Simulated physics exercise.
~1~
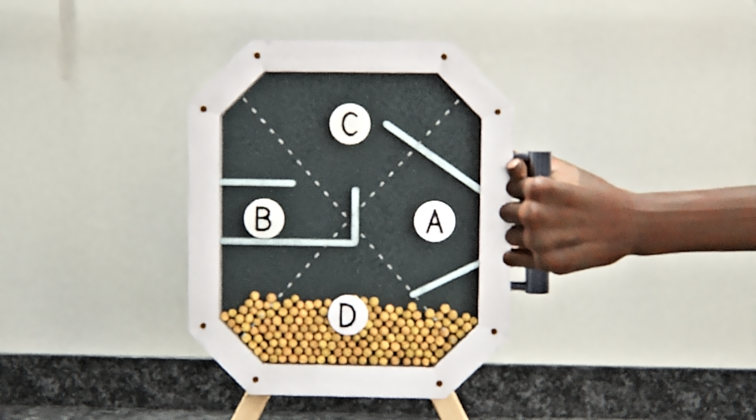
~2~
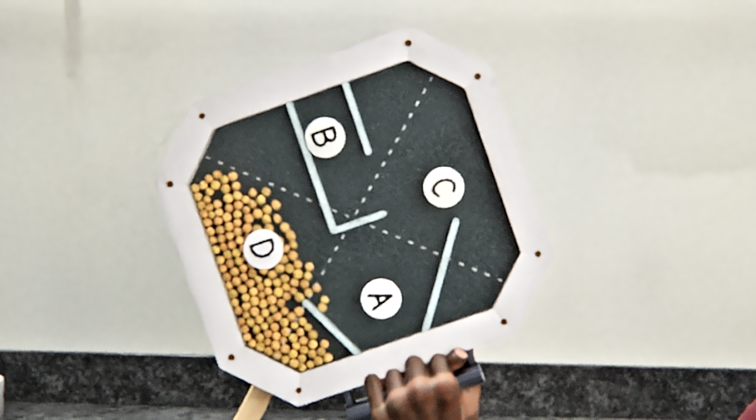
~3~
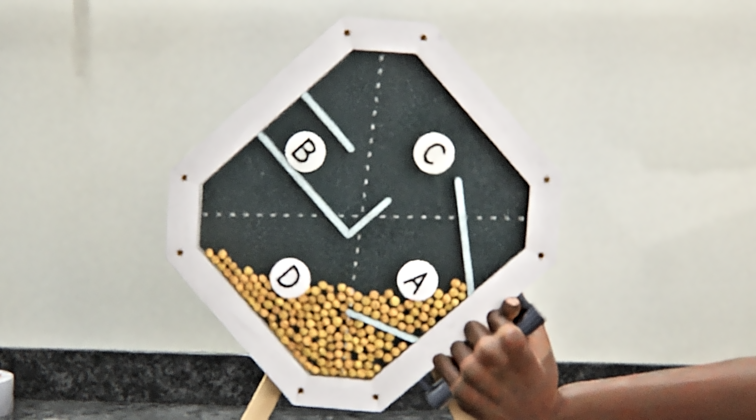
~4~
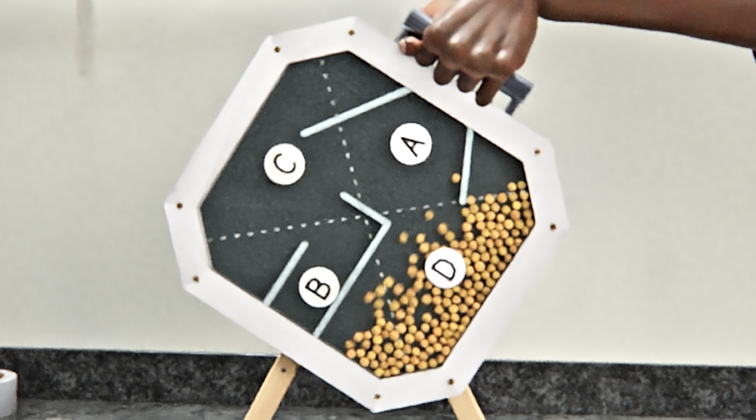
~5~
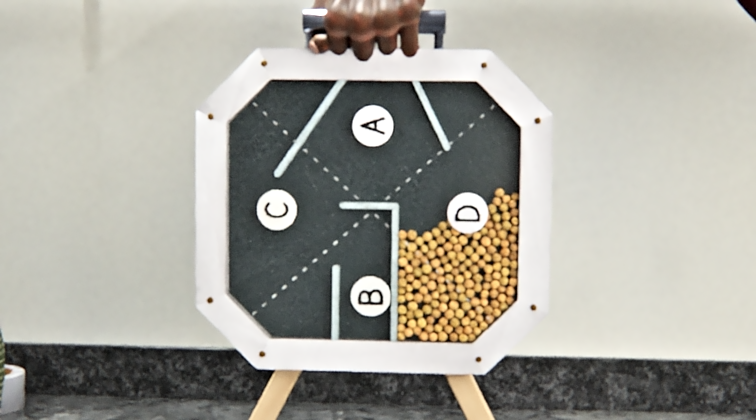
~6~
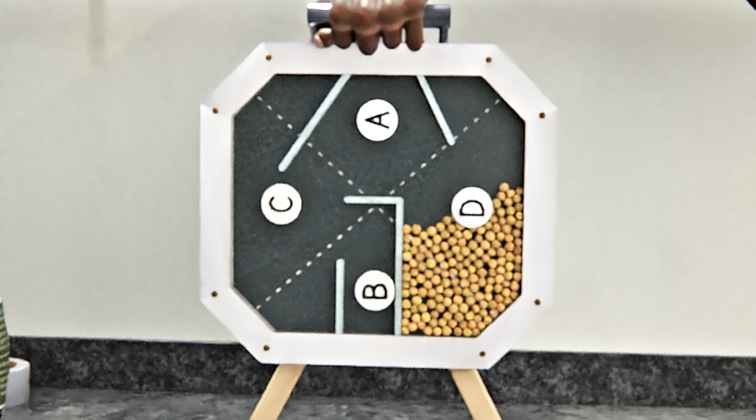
The clip opens on an upright, pale-framed case on wooden legs, with tan beads lying along the bottom around D and a hand gripping the handle at right. The hand swings the case clockwise until the handle is near the bottom, and the beads pile up at the left, some reaching wedge A. It then turns the case back anticlockwise, carrying the handle up to the top as the beads tumble to the lower right. Finally the case stands on its side, the beads resting against the long bar, mostly in D and partly in B, with A and C empty.
